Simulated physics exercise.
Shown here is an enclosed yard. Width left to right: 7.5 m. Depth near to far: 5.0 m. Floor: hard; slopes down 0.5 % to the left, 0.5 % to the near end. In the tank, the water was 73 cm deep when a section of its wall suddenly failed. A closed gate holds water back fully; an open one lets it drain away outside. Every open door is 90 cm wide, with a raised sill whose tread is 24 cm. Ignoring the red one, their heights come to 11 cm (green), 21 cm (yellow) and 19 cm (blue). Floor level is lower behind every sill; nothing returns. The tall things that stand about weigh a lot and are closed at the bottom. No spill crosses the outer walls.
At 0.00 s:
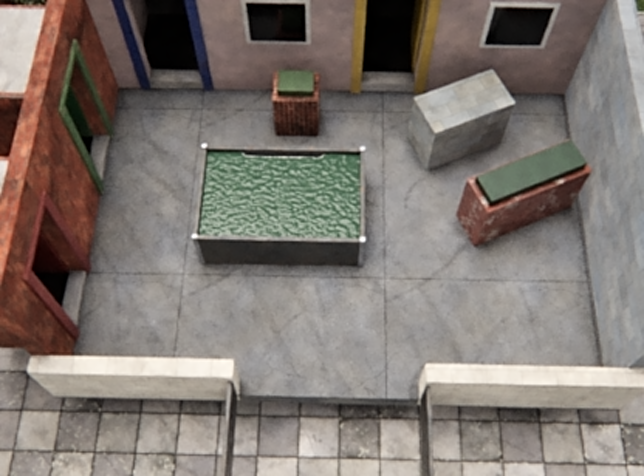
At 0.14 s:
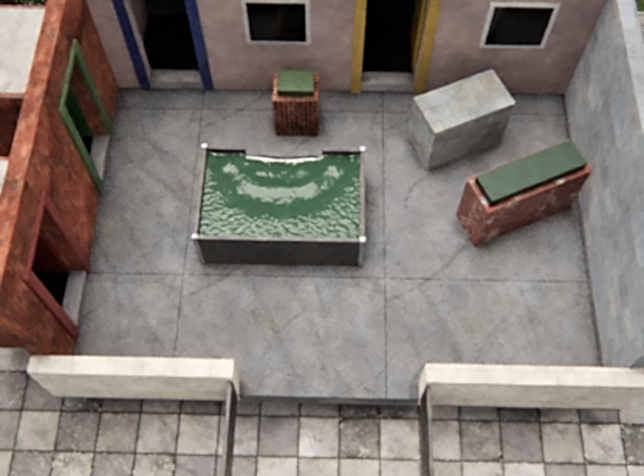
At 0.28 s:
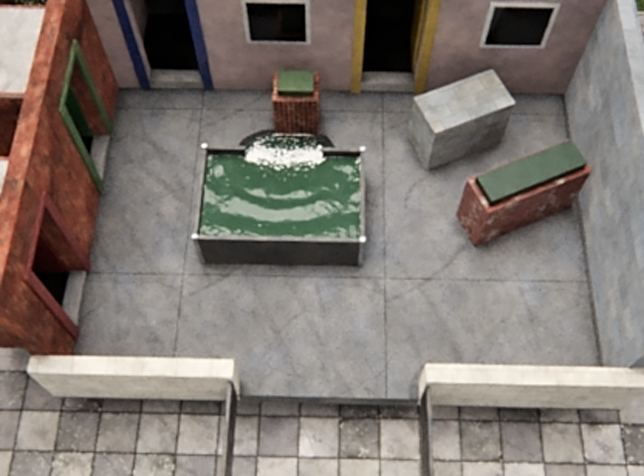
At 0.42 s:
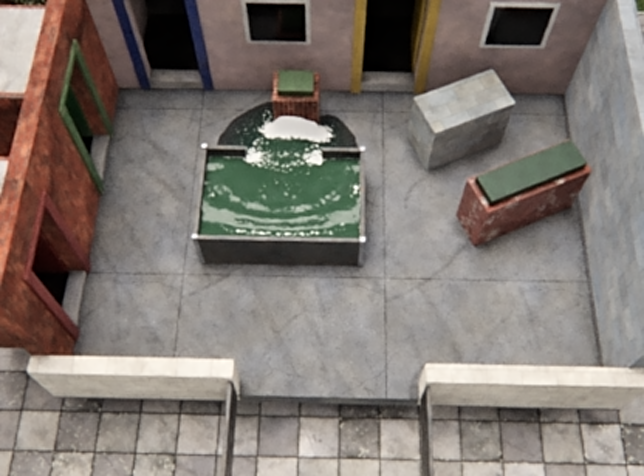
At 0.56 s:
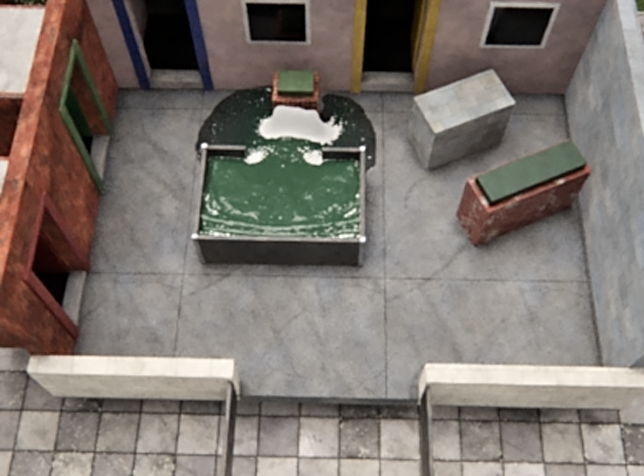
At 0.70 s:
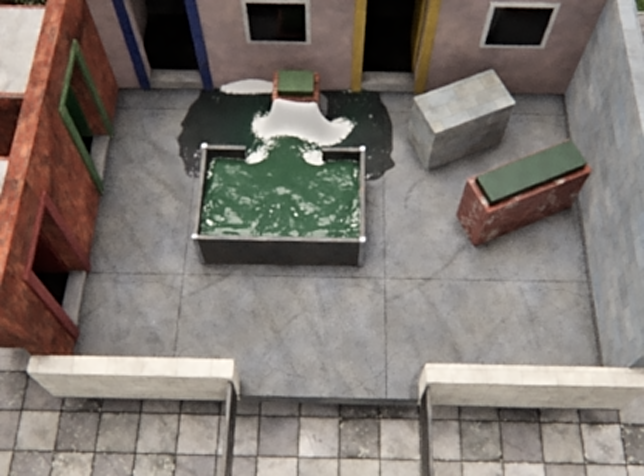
Green water fills a dark rectangular tank in a grey walled yard, seen from high above the front opening. A small green-topped brick block stands behind the tank, grey and green-topped red blocks sit at right, and blue, yellow, green and red doorways line the back and left walls. The water surges through the tank's far side, foams around the small block and spreads darkly both ways, the camera still.
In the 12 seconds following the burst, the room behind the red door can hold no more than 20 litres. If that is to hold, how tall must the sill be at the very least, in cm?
Close to 7 cm is just enough.
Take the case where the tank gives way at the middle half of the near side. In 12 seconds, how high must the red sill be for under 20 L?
It should stand roughly 10.0 cm high.
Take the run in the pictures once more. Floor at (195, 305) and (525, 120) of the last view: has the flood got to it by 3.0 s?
First untouched, then soaked.
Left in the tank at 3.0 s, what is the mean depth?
The mean depth is about 28 cm.
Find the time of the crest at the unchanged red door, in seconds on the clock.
Around 9.0 s.
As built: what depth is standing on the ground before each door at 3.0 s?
In cm - green: 15, yellow: 11, blue: 21, red: 3.
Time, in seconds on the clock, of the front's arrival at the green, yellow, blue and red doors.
Green = 1.8 s, yellow = 0.8 s, blue = 0.9 s, red = 2.6 s.
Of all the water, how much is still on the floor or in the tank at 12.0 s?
I'd put it at about 82 per cent.
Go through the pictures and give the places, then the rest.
The first picture shows still water, 73 cm deep, in the tank at (281, 195); the red door at (61, 273) is dry.
In the second picture, the gap is on the far side, the front 0.3 m out at a hidden place; the back of the tank holds 73 cm.
In the third picture, the front is at (266, 134), 0.8 m from the gap on the far side; 1.0 m2 of floor is wet, 71 cm left at the back.
In the fourth picture, the front is at (268, 107), 1.4 m from the gap on the far side; 1.8 m2 of floor is wet, 63 cm left at the back.
In the fifth picture, water pours out on the far side and has run 1.7 m, to (247, 89); about 6 cm deep outside, 63 cm at the back.
In the sixth picture, the gap is on the far side, the front 1.9 m out at (372, 91); the back of the tank holds 60 cm; 2.8 m in a straight line remain to the red door at (61, 273).
After 1.4 s water covers 20 % of the floor, deepest (50 cm) near (287, 141); it has not reached the red door.
After 3.0 s water covers 50 % of the floor, deepest (29 cm) near (287, 141); 3 cm at the red door, 0 litres in over its 9 cm sill.
After 12.0 s water covers 95 % of the floor, deepest (10 cm) near (599, 385); 9 cm at the red door, 6 litres in over its 9 cm sill.
At the red door as built, the water arrived by 2.6 s and peaked near 10 cm at 9.2 s.
With a sill of 6.5 cm, 25 litres would have come in within the 12 s; with 8 cm, 12 litres. So under 20 litres takes about 7 cm.
